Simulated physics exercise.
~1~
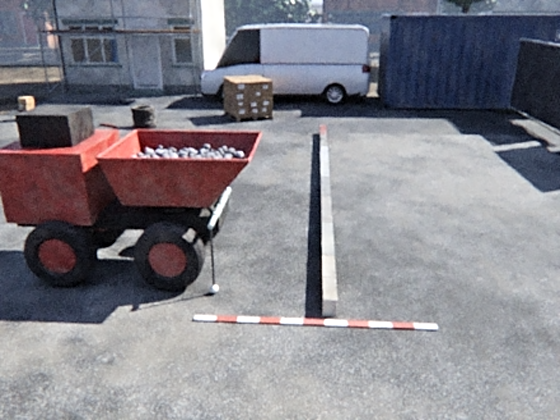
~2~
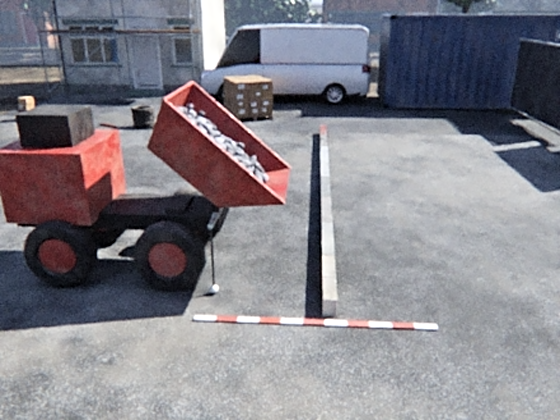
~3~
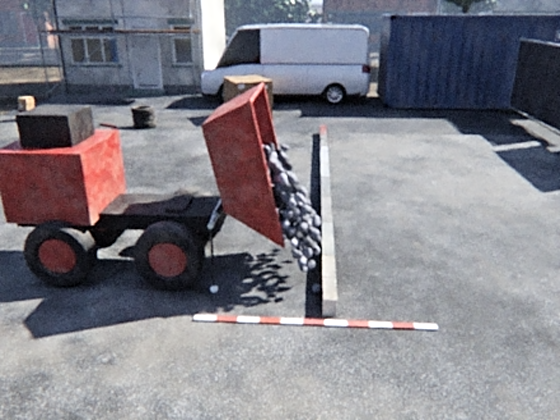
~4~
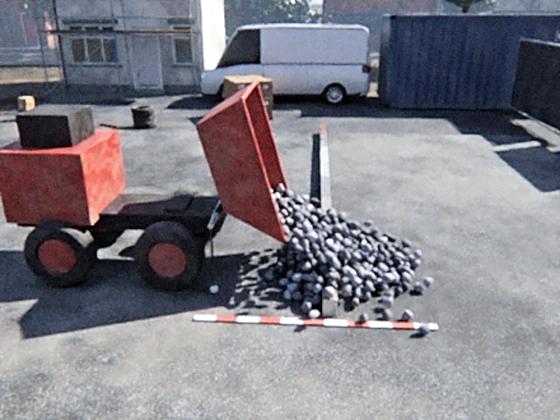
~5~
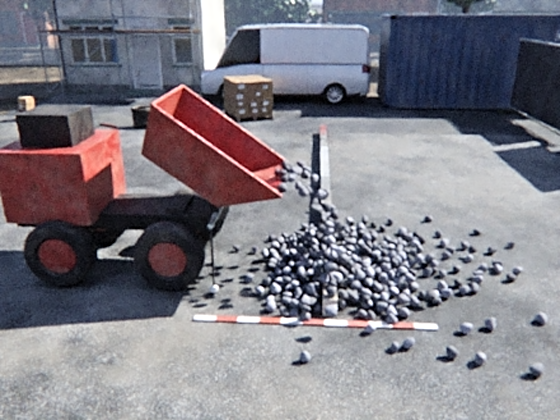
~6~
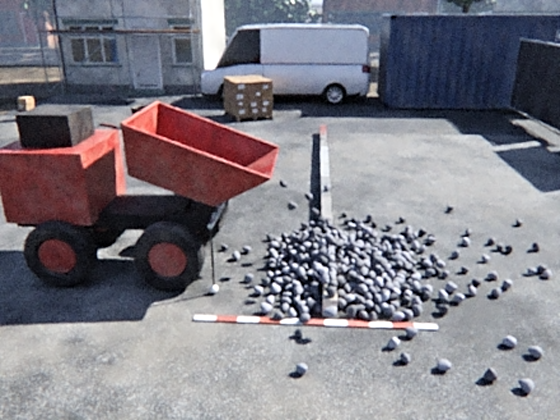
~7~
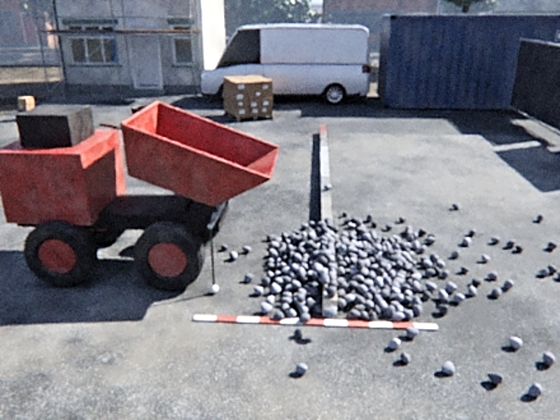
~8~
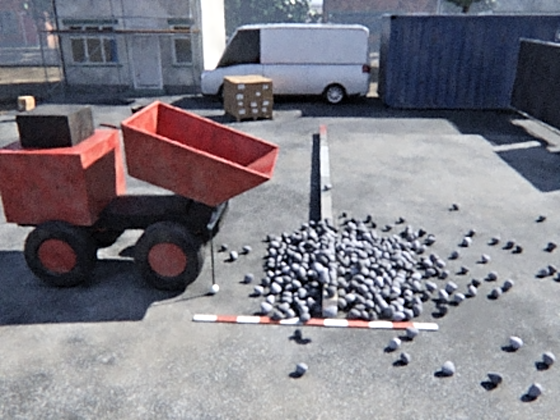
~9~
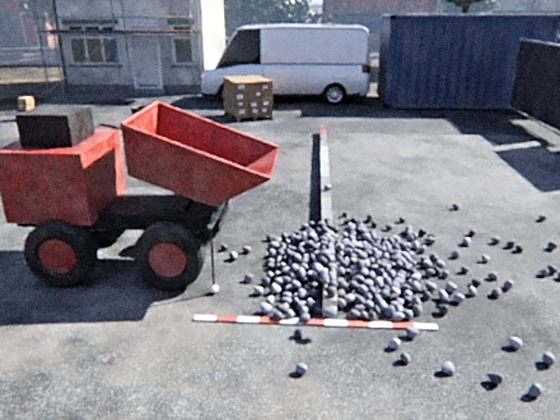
The clip shows a red dumper in a yard tipping its skip steeply to the right and pouring grey stones over a low kerb, where they pile up on both sides and scatter rightward, before the emptied skip lowers partway and stays tilted.
